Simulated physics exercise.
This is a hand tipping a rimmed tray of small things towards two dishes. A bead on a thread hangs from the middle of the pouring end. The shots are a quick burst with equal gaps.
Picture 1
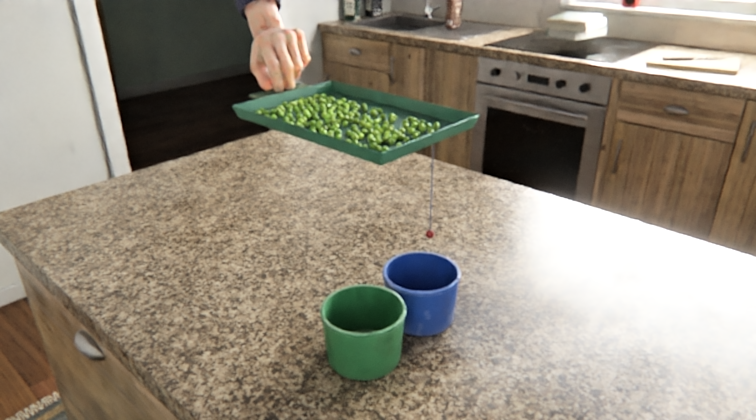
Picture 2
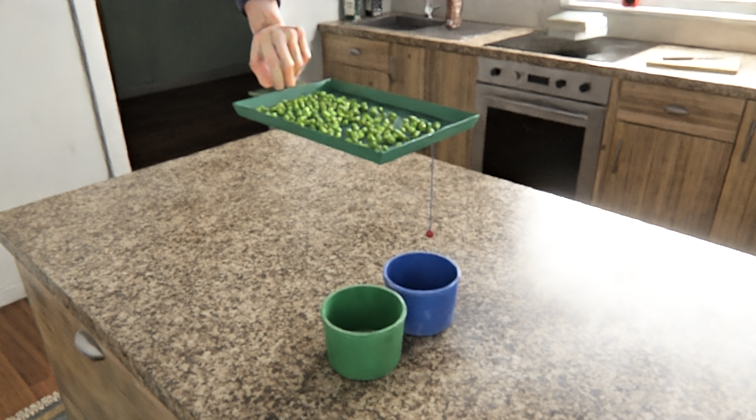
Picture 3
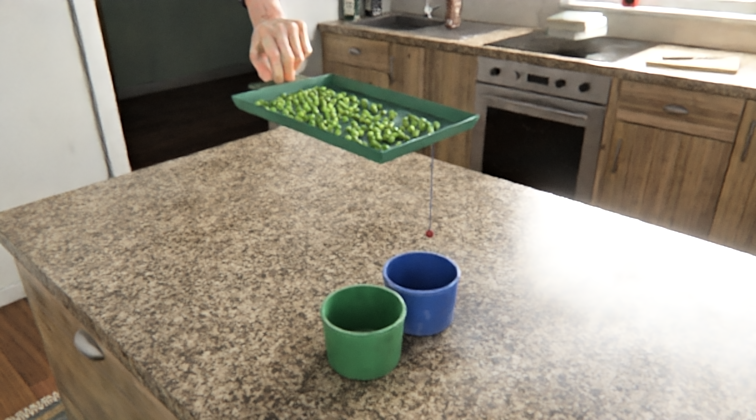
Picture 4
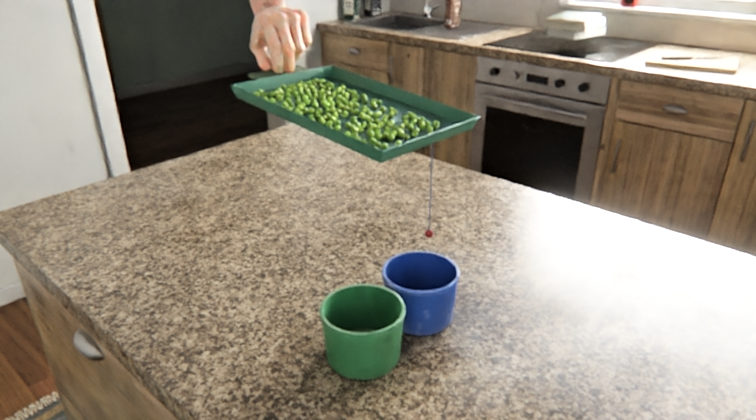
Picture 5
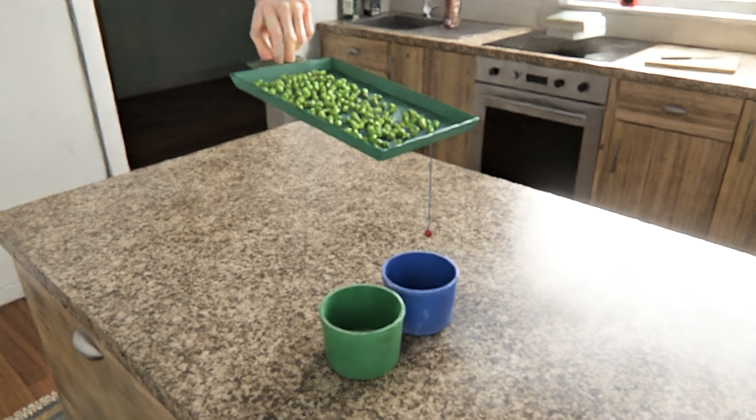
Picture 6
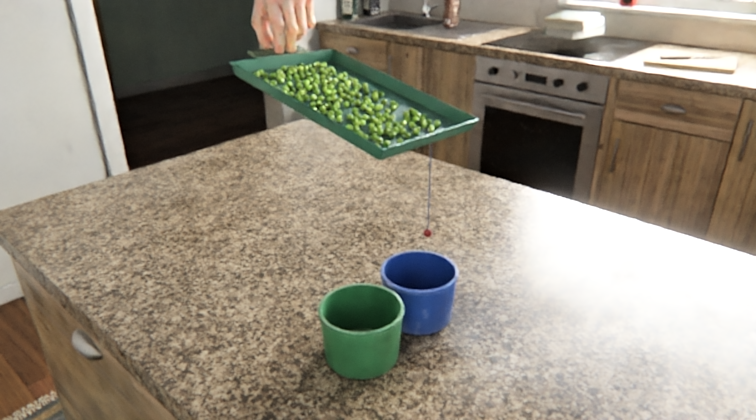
A hand raised the back of a green rimmed tray of dried peas, tilting it slightly toward its right front corner, while a bead hung from it near a green and a blue dish.
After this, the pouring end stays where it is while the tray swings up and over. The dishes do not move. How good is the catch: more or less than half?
Together they catch only the smaller part.
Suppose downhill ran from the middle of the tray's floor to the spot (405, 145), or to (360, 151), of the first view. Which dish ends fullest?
In turn: The dish on the right; the right one.
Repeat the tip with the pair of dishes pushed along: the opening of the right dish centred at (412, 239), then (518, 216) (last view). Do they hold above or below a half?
At the first place under half, at the second the larger part.
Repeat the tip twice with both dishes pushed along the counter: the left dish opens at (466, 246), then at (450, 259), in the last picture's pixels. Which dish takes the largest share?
The first try: The dish on the left. The second: The right dish.
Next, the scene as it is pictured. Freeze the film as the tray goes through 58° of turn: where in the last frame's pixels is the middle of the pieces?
Roughly at (444, 125).
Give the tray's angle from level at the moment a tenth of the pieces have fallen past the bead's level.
Around 70° of tilt.
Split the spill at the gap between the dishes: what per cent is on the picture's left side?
Near 0 %.
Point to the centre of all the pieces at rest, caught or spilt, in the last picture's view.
Close to (498, 278).
Soon after the last picture, tray tipped steeply; nearly all on the tray; a small part outside both; a stray few in the air.
A little later, tray tipped right over; a stray few on the tray; a stray few in the right dish; most outside both; a small part in the air.
Later still, tray tipped past a quarter turn; a stray few in the right dish; nearly all outside both.
At rest, tray tipped past a quarter turn; none in the left dish; a stray few in the right dish; nearly all outside both.
